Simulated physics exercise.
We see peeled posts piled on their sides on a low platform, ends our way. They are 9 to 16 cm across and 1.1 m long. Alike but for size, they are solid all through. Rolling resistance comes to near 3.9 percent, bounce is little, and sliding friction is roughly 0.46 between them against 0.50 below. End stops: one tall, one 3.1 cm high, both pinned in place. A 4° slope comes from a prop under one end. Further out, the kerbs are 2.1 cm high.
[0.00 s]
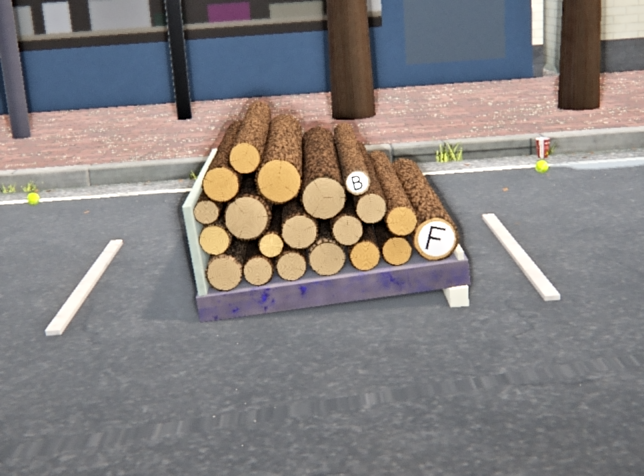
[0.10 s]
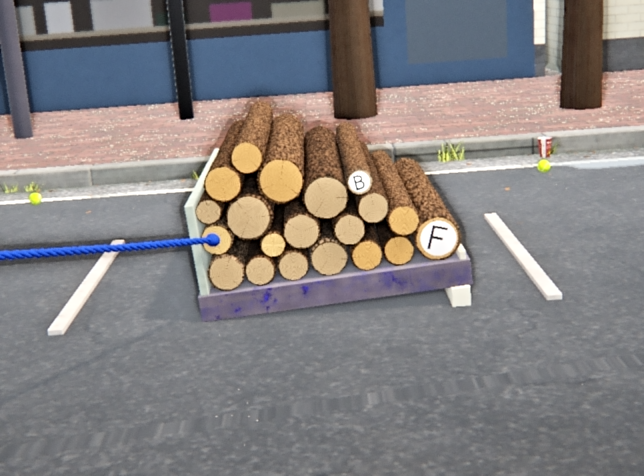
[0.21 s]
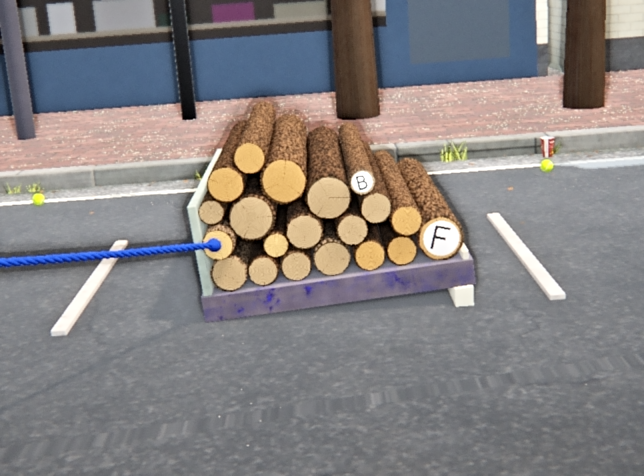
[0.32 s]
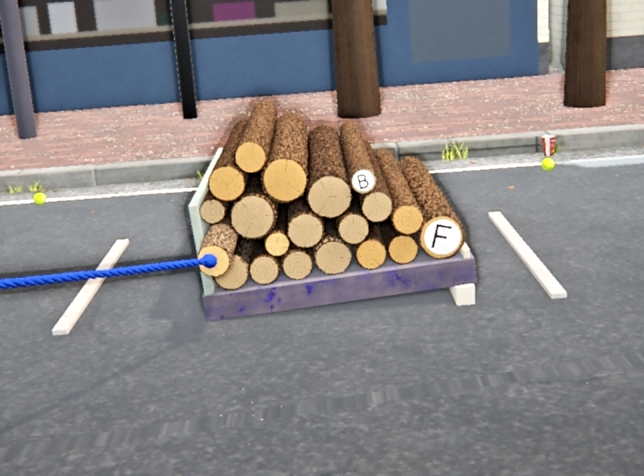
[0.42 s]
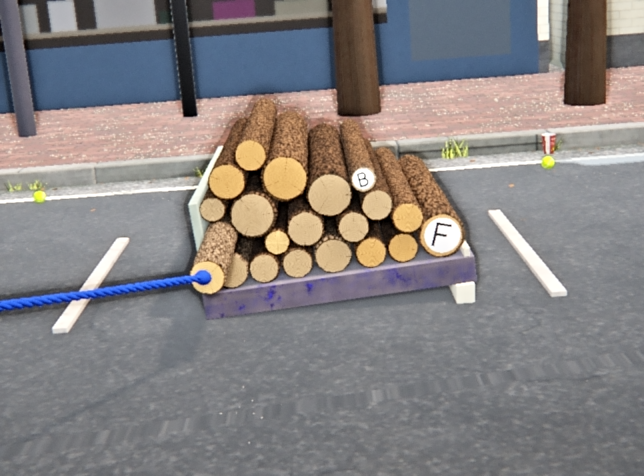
A big stack of logs sat on a low purple-edged platform on the road, then a blue rope appeared from the left, attached to a lower left log, and drew it steadily outward while the others stayed still.
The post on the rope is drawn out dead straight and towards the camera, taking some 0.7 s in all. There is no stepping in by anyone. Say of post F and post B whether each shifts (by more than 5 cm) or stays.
F stays; B stays.
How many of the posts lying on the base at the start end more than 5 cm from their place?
I count 0 in total.
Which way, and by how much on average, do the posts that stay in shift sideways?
Their average shift is around 0 centimetres to the right.
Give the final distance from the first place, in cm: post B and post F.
Post B: 0, post F: 0.
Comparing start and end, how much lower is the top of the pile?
Drop in height: About 5 cm.
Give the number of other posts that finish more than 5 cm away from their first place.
Altogether that makes 0.
By 0.87 s, 0 now displaced over 5 cm; F in place; B in place.
By 1.07 s, 0 now displaced over 5 cm; F in place; B in place.
All still by 1.4 s, 0 moved over 5 cm; not one over the kerbs; F in place; B in place; top of the pile 57 cm high, from 61 cm.
